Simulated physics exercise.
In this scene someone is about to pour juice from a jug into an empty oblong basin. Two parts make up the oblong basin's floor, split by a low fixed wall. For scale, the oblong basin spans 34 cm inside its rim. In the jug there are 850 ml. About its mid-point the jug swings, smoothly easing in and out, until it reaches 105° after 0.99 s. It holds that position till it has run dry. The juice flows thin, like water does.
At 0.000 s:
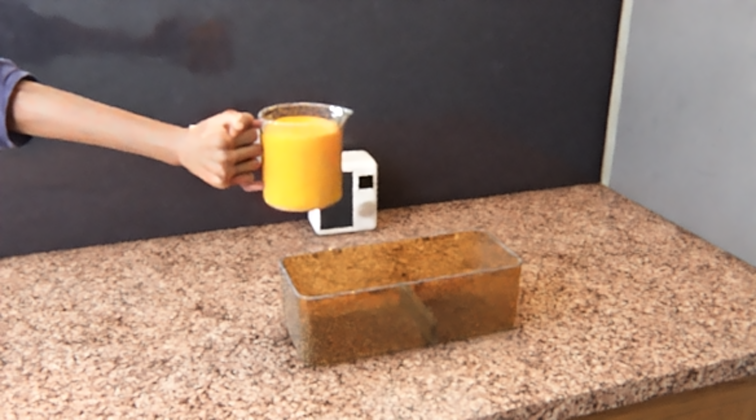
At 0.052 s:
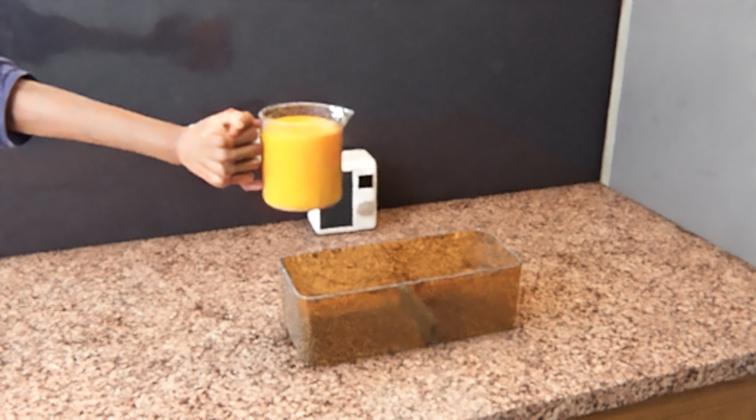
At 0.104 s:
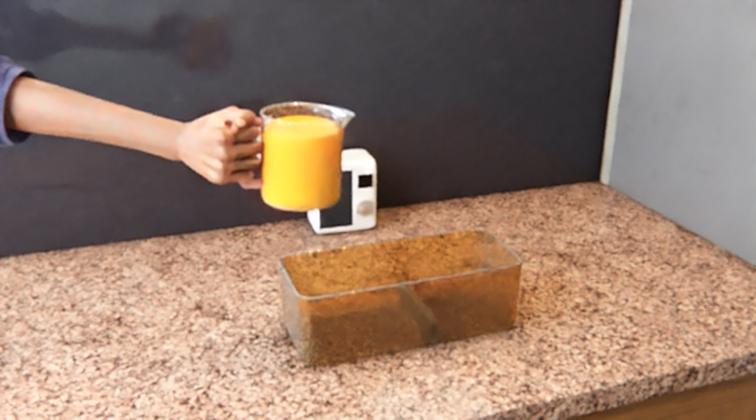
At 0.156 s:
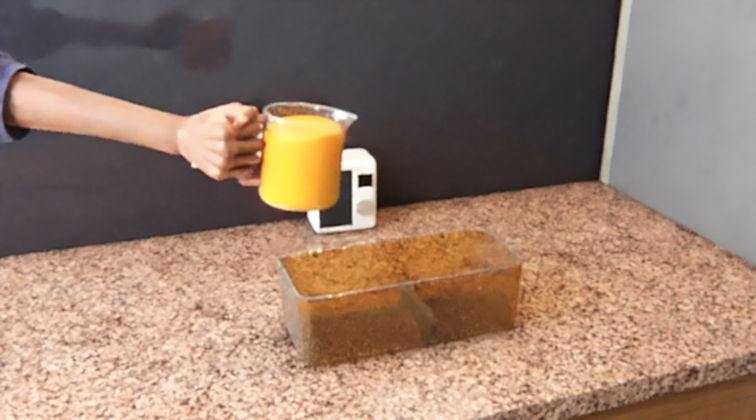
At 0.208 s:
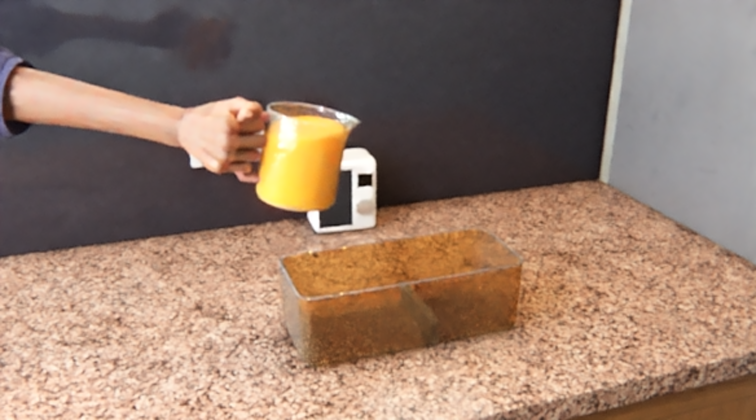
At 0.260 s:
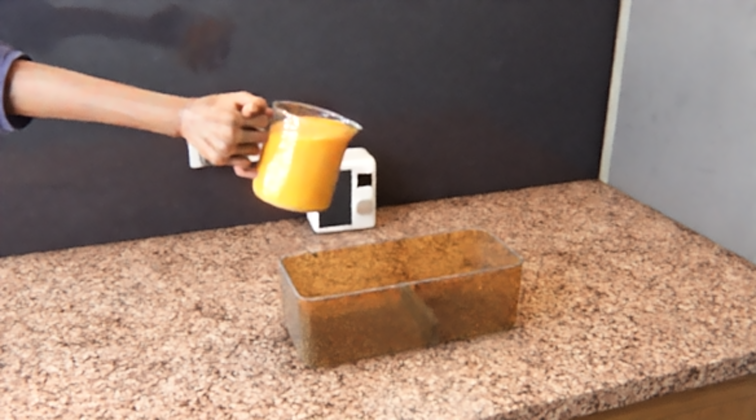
The footage shows a hand holding a glass jug of orange juice above a clear oblong basin on a speckled countertop, a small white device behind; the hand gradually tilts the jug to the right, its juice staying inside.
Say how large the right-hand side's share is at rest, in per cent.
Its share is roughly 21 per cent.
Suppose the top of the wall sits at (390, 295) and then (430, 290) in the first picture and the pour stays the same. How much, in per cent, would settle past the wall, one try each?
One try each: Around 75 percent and then around 5 percent.
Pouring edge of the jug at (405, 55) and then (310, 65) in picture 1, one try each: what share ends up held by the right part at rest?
I'd expect close to 75 per cent and then close to 10 per cent.
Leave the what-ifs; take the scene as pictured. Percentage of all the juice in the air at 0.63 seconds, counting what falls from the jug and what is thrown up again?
Share: Roughly 20 per cent.
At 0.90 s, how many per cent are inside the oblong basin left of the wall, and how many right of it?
Lab note: Left near 40 %, right near 14.
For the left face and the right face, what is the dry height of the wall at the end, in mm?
It's around 10 mm on the left side and around 26 mm on the right side.
By 0.63 s the tilt is 74° and 74 per cent is still to pour, 5 is left of the wall and 1 right of it.
By 0.90 s the tilt is 103° and 23 per cent is still to pour, 40 is left of the wall and 14 right of it.
By 1.18 s the tilt is 105° and 3 per cent is still to pour, 70 is left of the wall and 16 right of it.
By 1.49 s the tilt is 105° and 0 per cent is still to pour, 74 is left of the wall and 21 right of it.
At rest 74 per cent lies left of the wall, 21 right of it and 5 outside.
